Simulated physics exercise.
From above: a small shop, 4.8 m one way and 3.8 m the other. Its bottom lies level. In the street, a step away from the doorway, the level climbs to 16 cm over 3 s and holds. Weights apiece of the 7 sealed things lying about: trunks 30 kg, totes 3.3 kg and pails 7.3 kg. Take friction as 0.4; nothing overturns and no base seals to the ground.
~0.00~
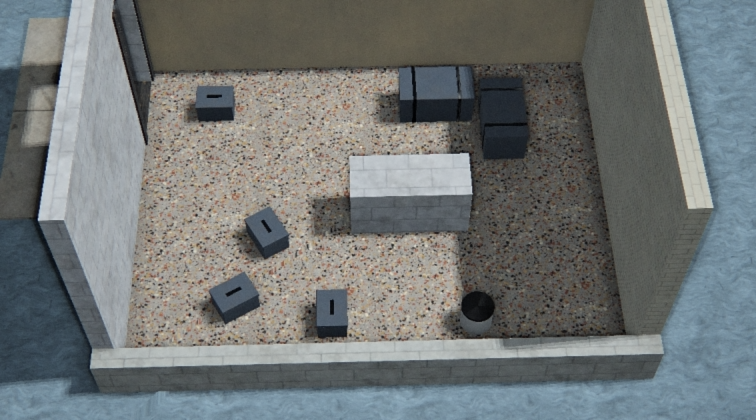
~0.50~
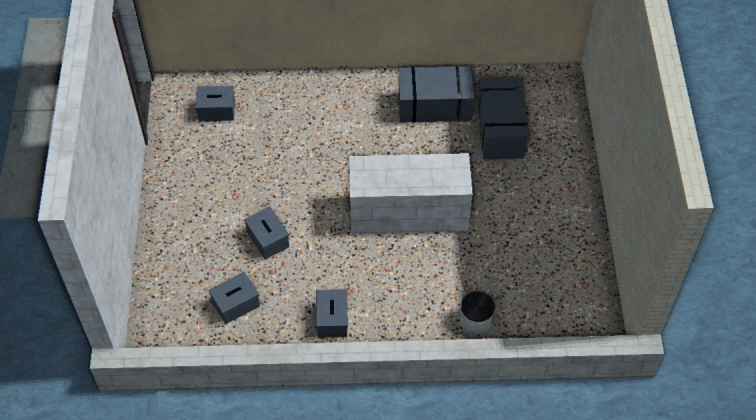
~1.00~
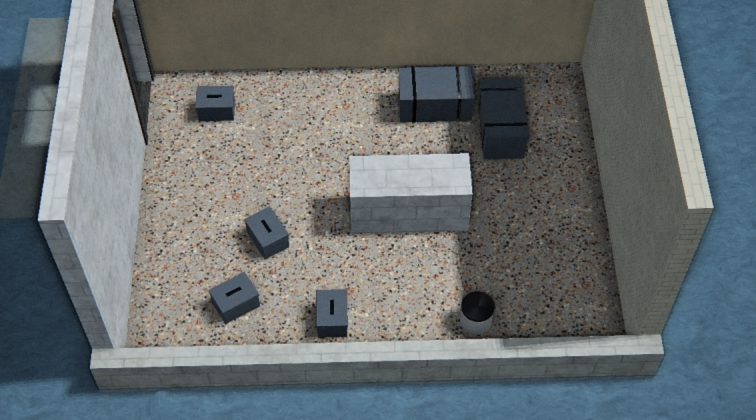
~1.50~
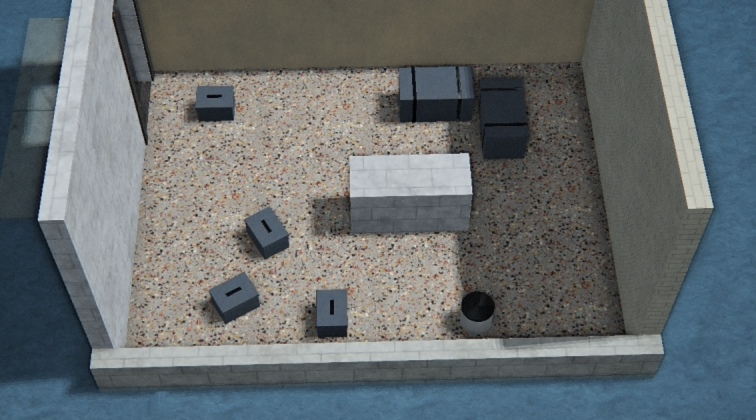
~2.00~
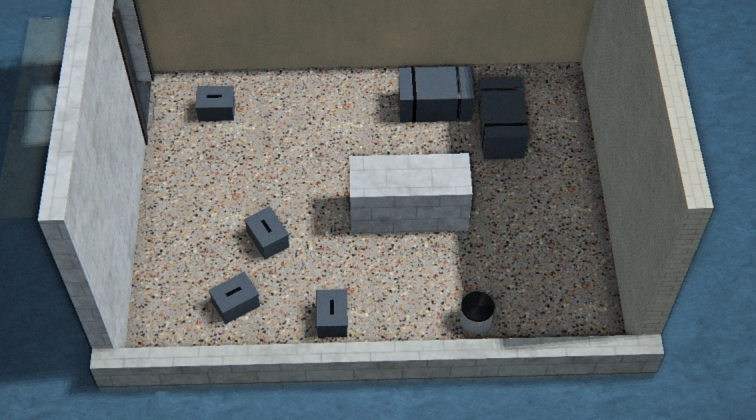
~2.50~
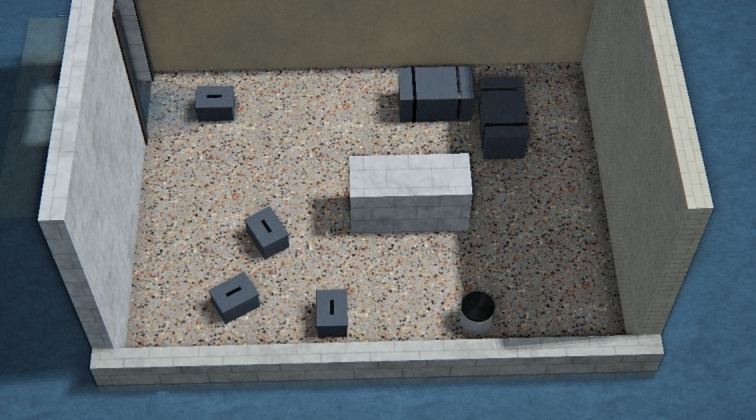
In a small shop seen from above, the boxes stay still as water darkens outside.
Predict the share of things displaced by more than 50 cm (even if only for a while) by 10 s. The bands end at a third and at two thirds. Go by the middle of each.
It is under a third.
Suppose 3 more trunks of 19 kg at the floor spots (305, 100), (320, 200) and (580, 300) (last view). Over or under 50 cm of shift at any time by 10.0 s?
In turn: Past it, under, under.
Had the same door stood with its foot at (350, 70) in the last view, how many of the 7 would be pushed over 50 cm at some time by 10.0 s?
In that case 2 of them.
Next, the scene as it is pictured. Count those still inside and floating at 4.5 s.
I count 0.
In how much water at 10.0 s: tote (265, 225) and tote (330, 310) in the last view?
Roughly 3 and 2 cm.
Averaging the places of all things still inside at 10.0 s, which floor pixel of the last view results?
Near (403, 233).
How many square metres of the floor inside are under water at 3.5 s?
Some 2.5 m2.
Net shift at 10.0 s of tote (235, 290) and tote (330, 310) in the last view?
In that order: 0 cm, 0 cm.
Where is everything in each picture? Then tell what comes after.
A trunk at (504, 107), on the bottom; a tote at (332, 308) rests on the ground; 0.0 m2 under water; 0 of 7 have shifted, in the first frame.
A trunk at (504, 107), on the bottom; a tote at (332, 308), on the bottom; 0.0 m2 under water; 0 of 7 have shifted, in the second frame.
A trunk at (504, 107) rests on the ground; a tote at (332, 308), on the bottom; 0.0 m2 under water; 0 of 7 have shifted, in the third frame.
A trunk at (504, 107) rests on the ground; a tote at (332, 308) rests on the ground; water covers 0.0 m2; 0 of 7 have shifted, in the fourth frame.
A trunk at (504, 107) rests on the ground; a tote at (332, 308) rests on the ground; water covers 0.0 m2; 0 of 7 have shifted, in the fifth frame.
A trunk at (504, 107) rests on the ground; a tote at (332, 308), on the bottom; water covers 0.4 m2; 0 of 7 have shifted, in the sixth frame.
After 3.5 s 1 of 7 are over 50 cm from their spots; 0 afloat.
After 4.5 s 1 of 7 are over 50 cm from their spots; 0 afloat.
After 7.0 s 1 of 7 are over 50 cm from their spots; 1 afloat.
After 10.0 s 1 of 7 are over 50 cm from their spots, and 1 have been at some point; 1 afloat.
